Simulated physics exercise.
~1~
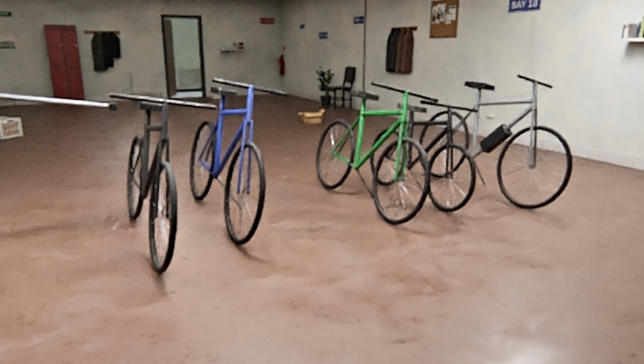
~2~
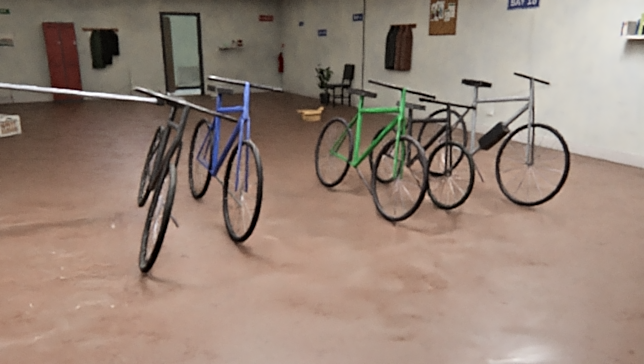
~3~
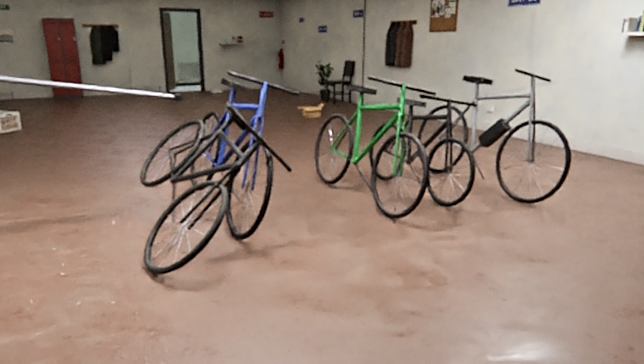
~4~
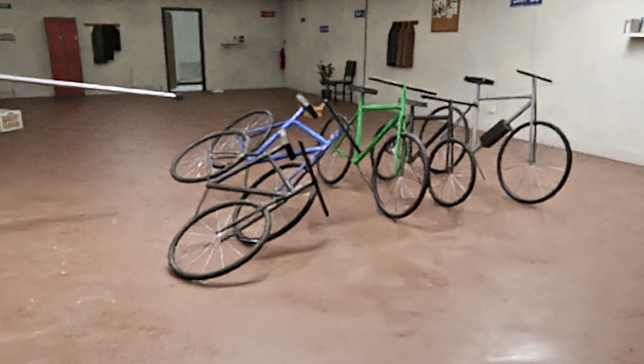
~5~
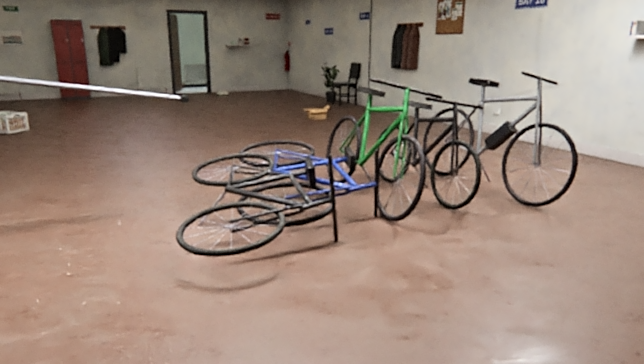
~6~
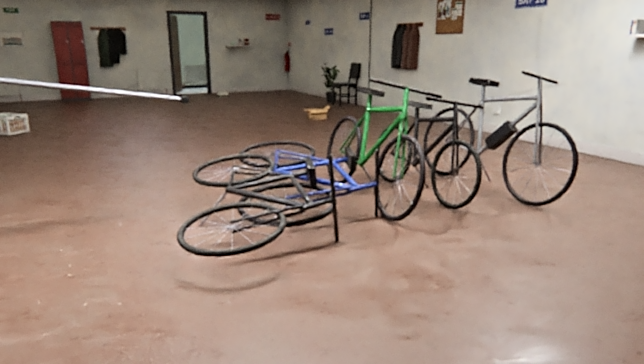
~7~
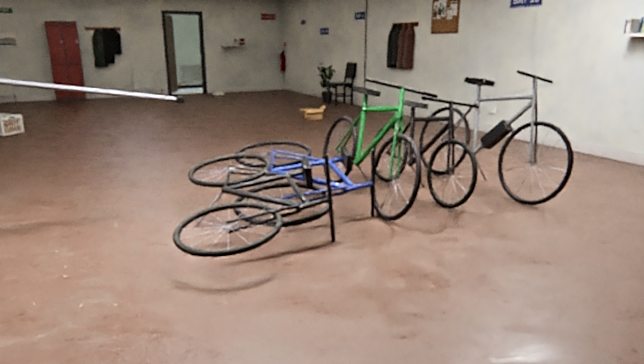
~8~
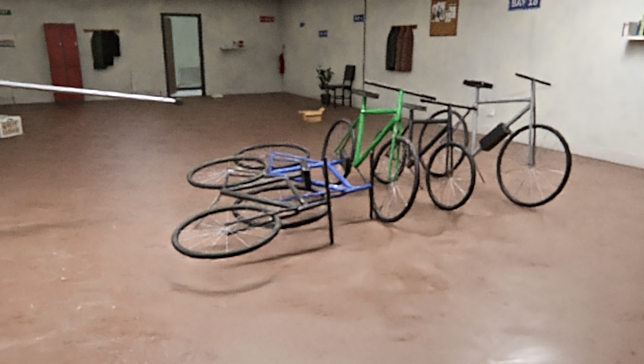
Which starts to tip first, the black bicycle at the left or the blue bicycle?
The black bicycle at the left starts to tip first. The blue bicycle goes over only after the black one has leaned into it.
